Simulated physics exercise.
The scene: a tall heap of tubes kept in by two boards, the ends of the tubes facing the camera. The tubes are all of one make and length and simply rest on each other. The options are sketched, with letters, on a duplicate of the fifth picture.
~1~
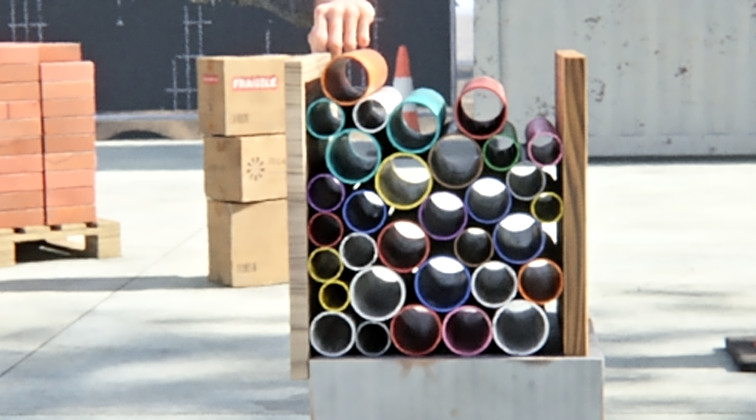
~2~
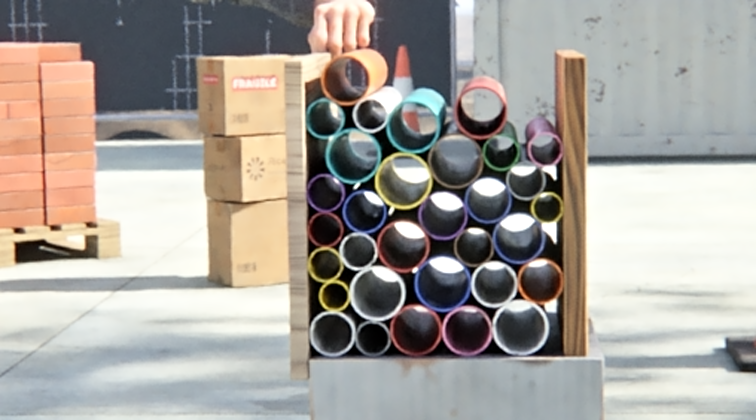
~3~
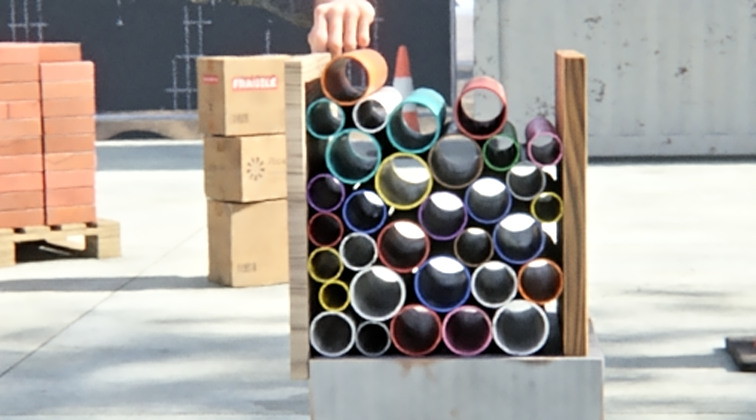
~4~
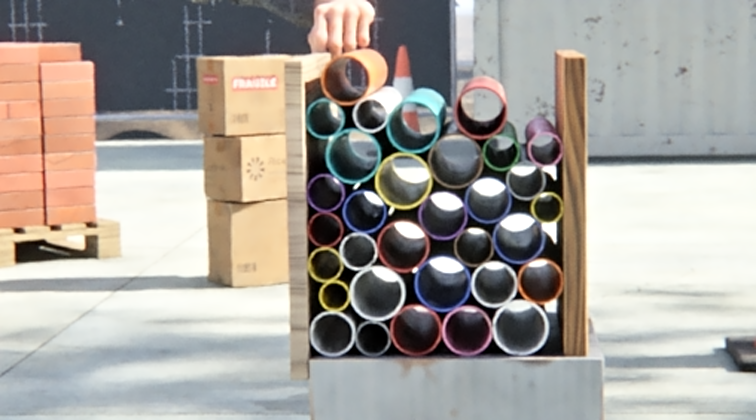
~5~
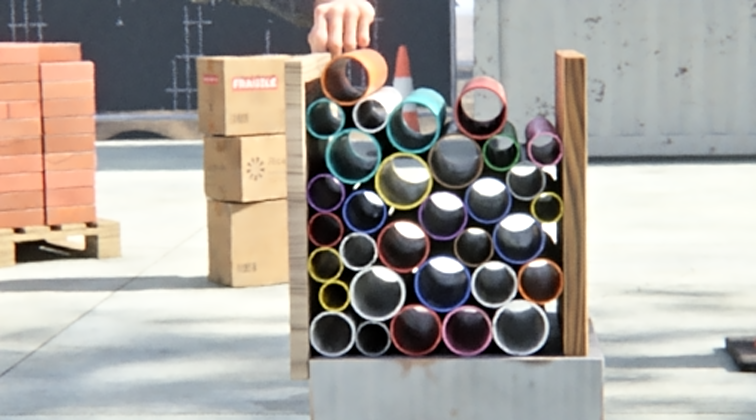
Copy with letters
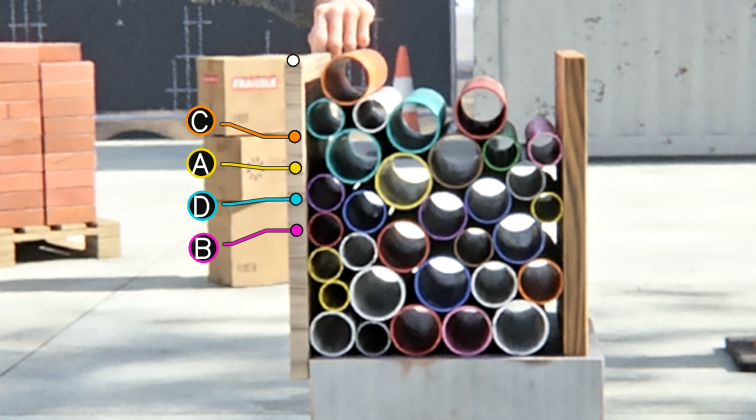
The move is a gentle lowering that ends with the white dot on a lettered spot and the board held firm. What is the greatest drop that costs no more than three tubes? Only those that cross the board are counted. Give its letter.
D is the limit.
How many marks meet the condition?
Three of the four.
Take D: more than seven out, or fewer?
Fewer than seven.
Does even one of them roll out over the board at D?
Yes, at D.
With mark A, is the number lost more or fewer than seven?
At A, fewer than seven.
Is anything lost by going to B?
Yes.
On the marked copy, A at (295, 168); B at (296, 230); C at (295, 137); D at (296, 199); the white dot at (293, 61).
With D. Early on, top of the board (305, 124).
Further on, top of the board (307, 197).
At the end, top of the board (307, 199), two out over the board.
As for the rest, A two out over the board; B more than three out over the board; C none out over the board.
